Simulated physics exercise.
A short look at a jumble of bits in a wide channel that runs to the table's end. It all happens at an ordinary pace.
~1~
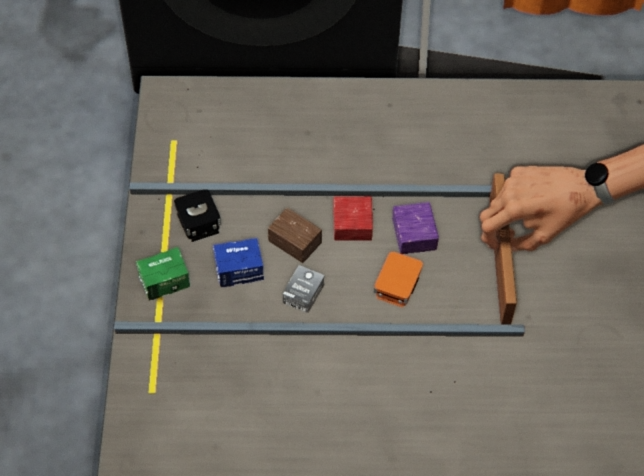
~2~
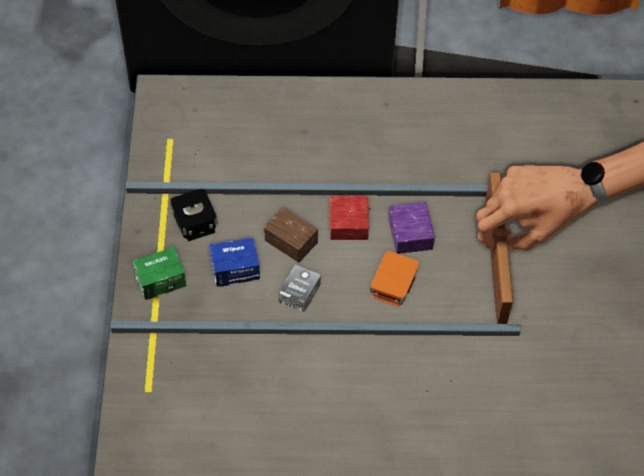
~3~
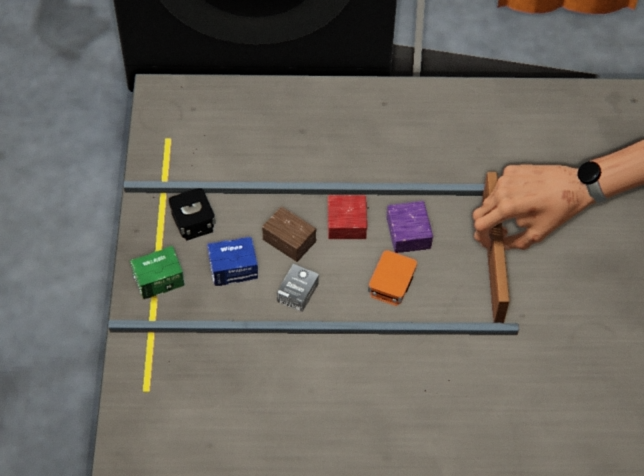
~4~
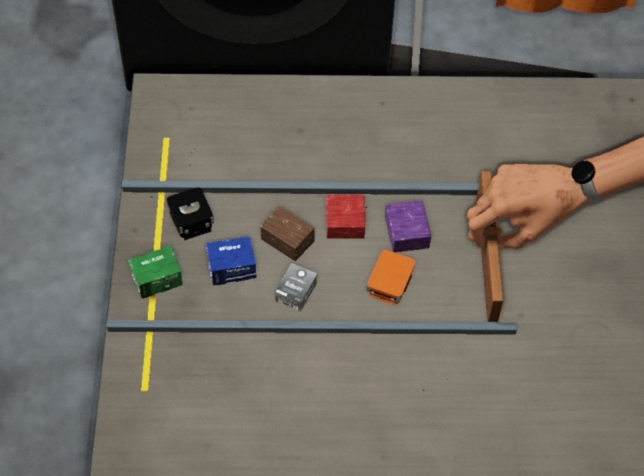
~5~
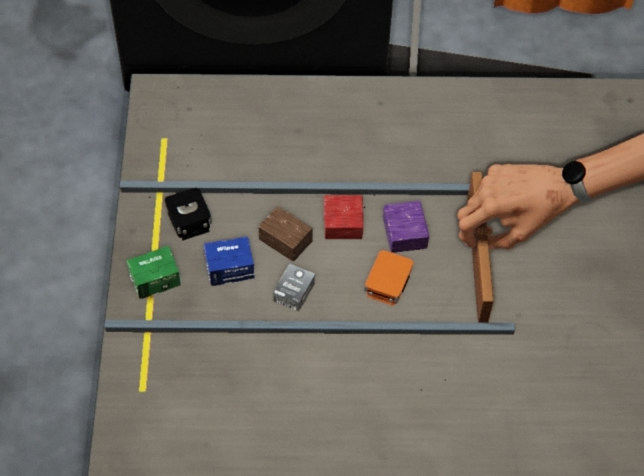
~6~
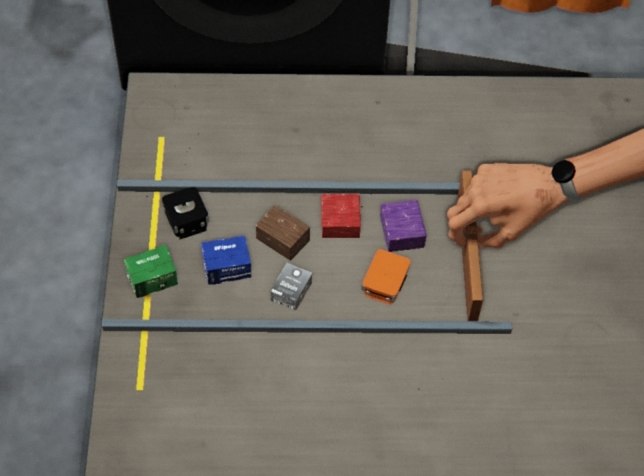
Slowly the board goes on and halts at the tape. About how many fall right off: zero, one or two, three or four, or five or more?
As it turns out, the number that fall off is five or more.
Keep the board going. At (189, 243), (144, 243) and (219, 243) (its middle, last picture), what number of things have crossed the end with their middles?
The counts: 3, 6 and 1.
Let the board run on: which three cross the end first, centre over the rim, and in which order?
In order: The green box, the black case, the blue box.
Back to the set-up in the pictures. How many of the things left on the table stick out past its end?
The number is 0.
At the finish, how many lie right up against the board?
It touches 2.
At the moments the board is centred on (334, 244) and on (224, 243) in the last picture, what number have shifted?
First 6, then 8.
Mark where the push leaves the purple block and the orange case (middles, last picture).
Near (135, 221) and (131, 280).
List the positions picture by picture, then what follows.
In the first frame, green box (163, 274); black case (198, 216); blue box (239, 263); board (502, 248); tape (164, 258).
In the second frame, black case (194, 215); red block (349, 218).
In the third frame, blue box (233, 262); grey box (298, 288).
In the fourth frame, green box (156, 272); purple block (408, 226).
In the fifth frame, black case (188, 214); brown block (286, 234).
In the sixth frame, green box (151, 272); black case (186, 213); blue box (227, 260); board (470, 245); tape (151, 255).
Soon after, none off yet; green box at rest near (151, 272); black case at rest near (186, 213); blue box at rest near (227, 260).
Then, none off yet; green box moved about its own width near (121, 267); black case moved a little near (164, 208); blue box moved about its own width near (167, 281).
By the end, the number that fall off is five or more; fallen, red block, grey box, brown block, blue box, black case and green box.
